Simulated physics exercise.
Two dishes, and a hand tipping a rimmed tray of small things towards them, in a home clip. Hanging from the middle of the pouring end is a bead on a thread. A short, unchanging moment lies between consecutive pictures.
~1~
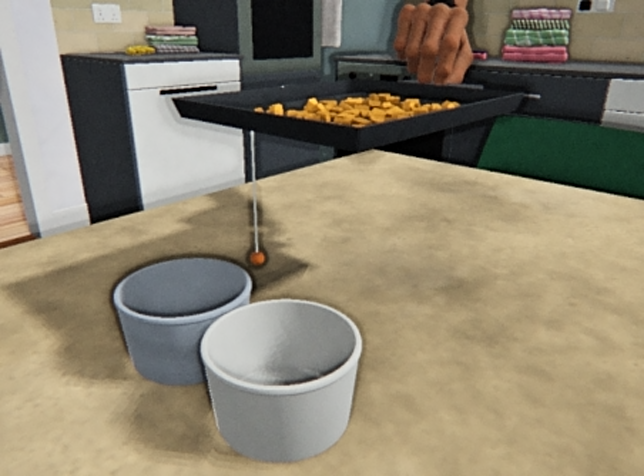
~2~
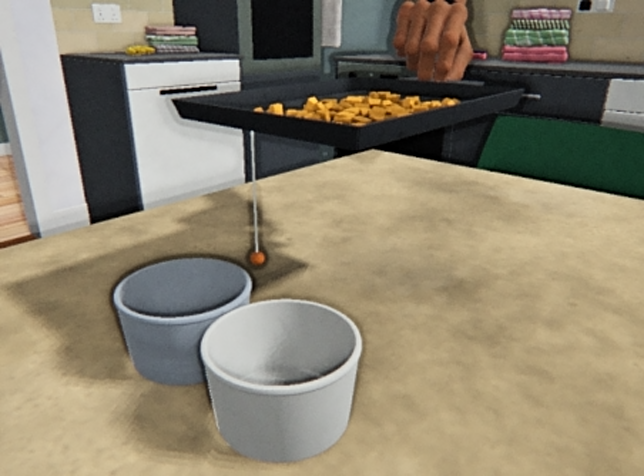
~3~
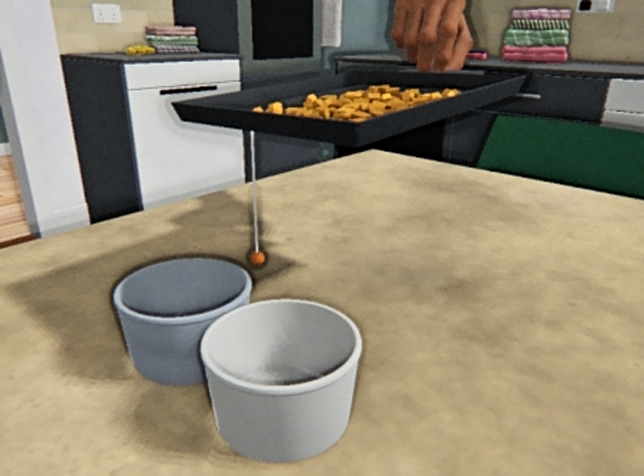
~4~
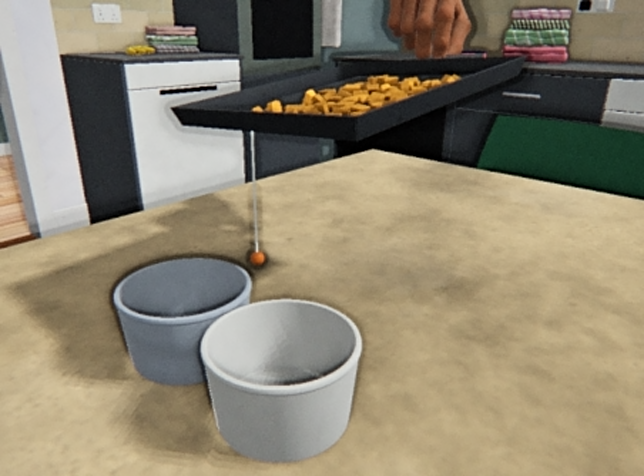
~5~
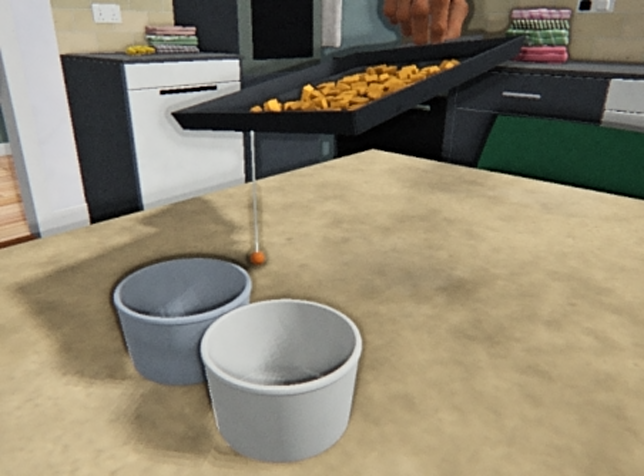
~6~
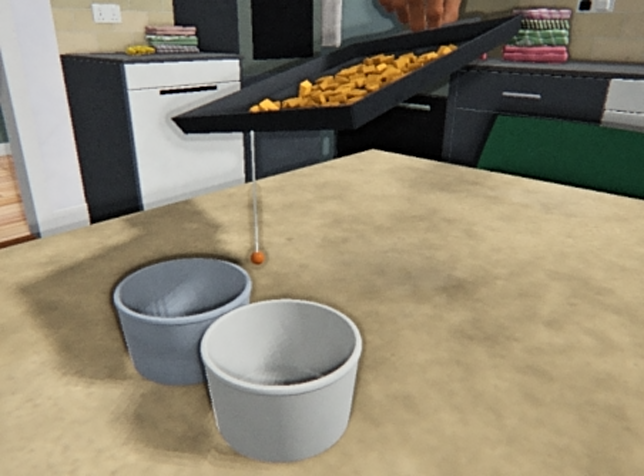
In a kitchen, a hand holds a dark tray of small golden crackers above a table with two dishes and a hanging orange bead, then gradually raises the tray's far side, tilting it slightly towards the left corner.
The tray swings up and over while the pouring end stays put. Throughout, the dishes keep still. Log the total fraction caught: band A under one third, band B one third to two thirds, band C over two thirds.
Under one part in three.
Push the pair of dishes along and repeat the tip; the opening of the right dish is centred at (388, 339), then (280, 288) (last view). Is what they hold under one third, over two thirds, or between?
Below one third; beyond two thirds.
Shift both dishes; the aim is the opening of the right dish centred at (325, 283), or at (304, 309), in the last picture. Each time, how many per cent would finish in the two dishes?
80 %, 80 %.
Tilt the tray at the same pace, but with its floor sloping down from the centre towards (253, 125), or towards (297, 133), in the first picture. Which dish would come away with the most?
One: The left one. Two: The right-hand dish.
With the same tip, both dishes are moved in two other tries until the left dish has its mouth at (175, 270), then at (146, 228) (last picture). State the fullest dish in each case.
Attempt 1: The one on the left side. Attempt 2: The one on the right side.
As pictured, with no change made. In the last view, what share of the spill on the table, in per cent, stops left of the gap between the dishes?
My estimate is some 80 per cent.
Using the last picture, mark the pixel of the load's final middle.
Around (208, 302), give or take.
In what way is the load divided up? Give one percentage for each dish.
The share is 20 per cent in the left dish and 0 per cent in the right dish.
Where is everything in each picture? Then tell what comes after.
In the first picture, corners of the pouring end at (179, 98) and (358, 126), level; middle of the load at (362, 113), small crackers; left dish at (130, 338); right dish at (224, 407); bead on its thread at (257, 258).
In the second picture, corners of the pouring end at (179, 99) and (358, 125), level; middle of the load at (362, 112).
In the third picture, corners of the pouring end at (179, 102) and (357, 121), tipped barely, lowest at the left corner; middle of the load at (362, 106).
In the fourth picture, corners of the pouring end at (178, 106) and (355, 115), tipped a little, lowest at the left corner; middle of the load at (361, 99).
In the fifth picture, corners of the pouring end at (178, 111) and (352, 109), tipped a little, lowest at the left corner; middle of the load at (360, 91).
In the sixth picture, corners of the pouring end at (179, 116) and (349, 103), tipped clearly, lowest at the left corner; middle of the load at (358, 83); left dish at (130, 338); right dish at (224, 407).
Soon, tray tipped steeply; all on the tray.
A while on, tray tipped right over; about two thirds on the tray; a small part in the left dish; a small part outside both; a small part in the air.
Towards the end, tray tipped past a quarter turn; about a quarter in the left dish; most outside both.
Finally, tray tipped past a quarter turn; none in the right dish; about a quarter in the left dish; most outside both.
